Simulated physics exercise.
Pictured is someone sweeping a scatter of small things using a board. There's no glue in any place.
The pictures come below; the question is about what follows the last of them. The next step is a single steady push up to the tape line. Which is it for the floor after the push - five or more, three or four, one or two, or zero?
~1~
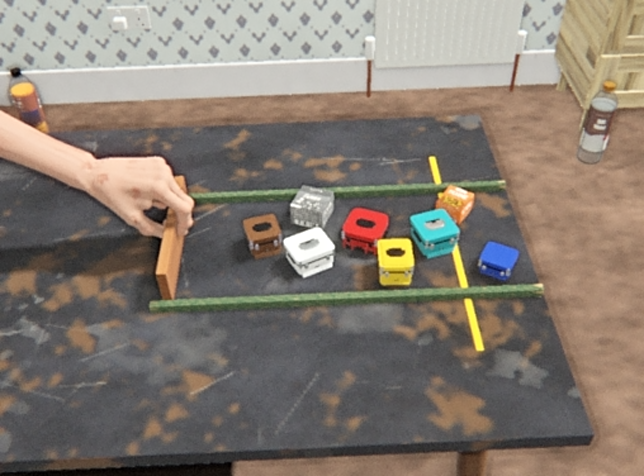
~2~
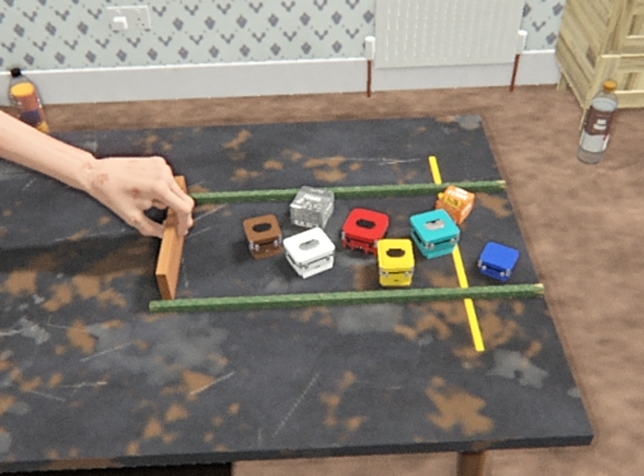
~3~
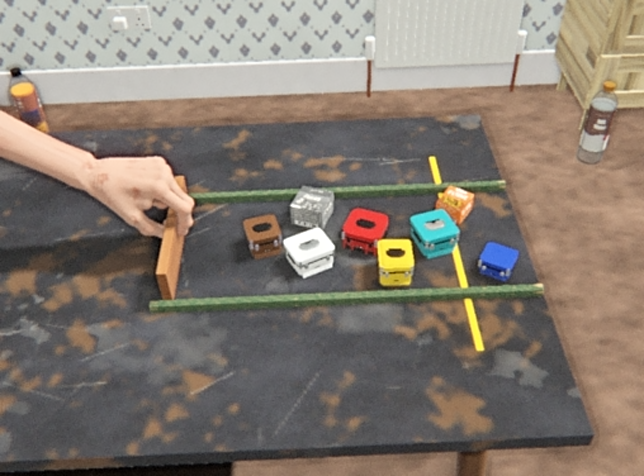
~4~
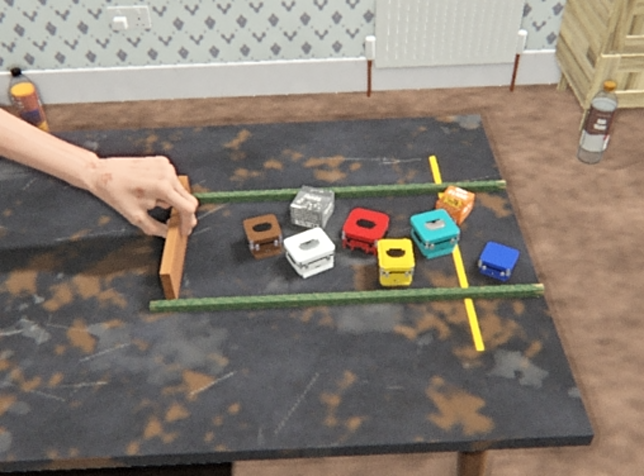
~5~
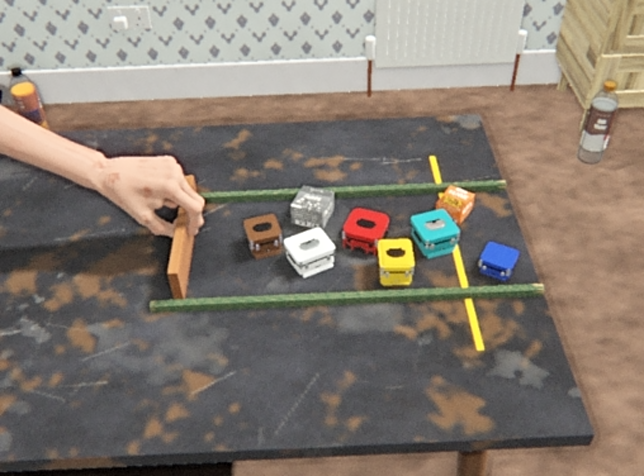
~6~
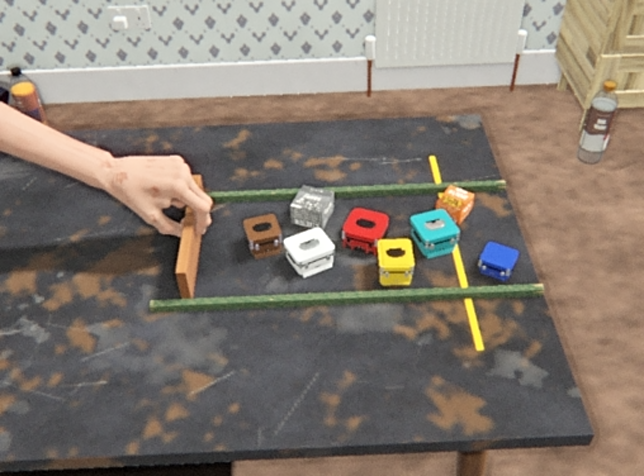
For the floor it is one or two.
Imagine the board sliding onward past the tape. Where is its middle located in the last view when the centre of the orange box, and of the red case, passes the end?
(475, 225) and then (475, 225), give or take.
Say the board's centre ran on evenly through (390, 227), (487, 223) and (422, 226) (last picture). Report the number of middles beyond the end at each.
0; 5; 0.
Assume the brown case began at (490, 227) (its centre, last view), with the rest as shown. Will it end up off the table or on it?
Then it tumbles off.
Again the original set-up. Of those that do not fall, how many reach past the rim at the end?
I'd say 0 of them.
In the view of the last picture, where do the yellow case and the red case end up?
Near (518, 258) and (502, 226).
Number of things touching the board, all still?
Number in contact with it: 3.
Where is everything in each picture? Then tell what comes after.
Blue case (498, 262); orange box (454, 205); turquoise case (434, 234); board (174, 236); tape (453, 240), in the first frame.
Orange box (454, 205); white case (309, 253), in the second frame.
Turquoise case (434, 234); brown case (263, 237), in the third frame.
Blue case (498, 262); red case (366, 232), in the fourth frame.
Orange box (455, 205); yellow case (395, 263), in the fifth frame.
Blue case (498, 262); orange box (455, 205); turquoise case (434, 233); board (192, 235); tape (453, 239), in the sixth frame.
Soon after, none off yet; blue case at rest near (498, 262); orange box at rest near (455, 205); turquoise case at rest near (434, 233).
After that, none off yet; blue case at rest near (498, 262); orange box at rest near (455, 205); turquoise case displaced about its own width near (462, 233).
In the end, the number that fall off is one or two; gone, turquoise case and blue case.
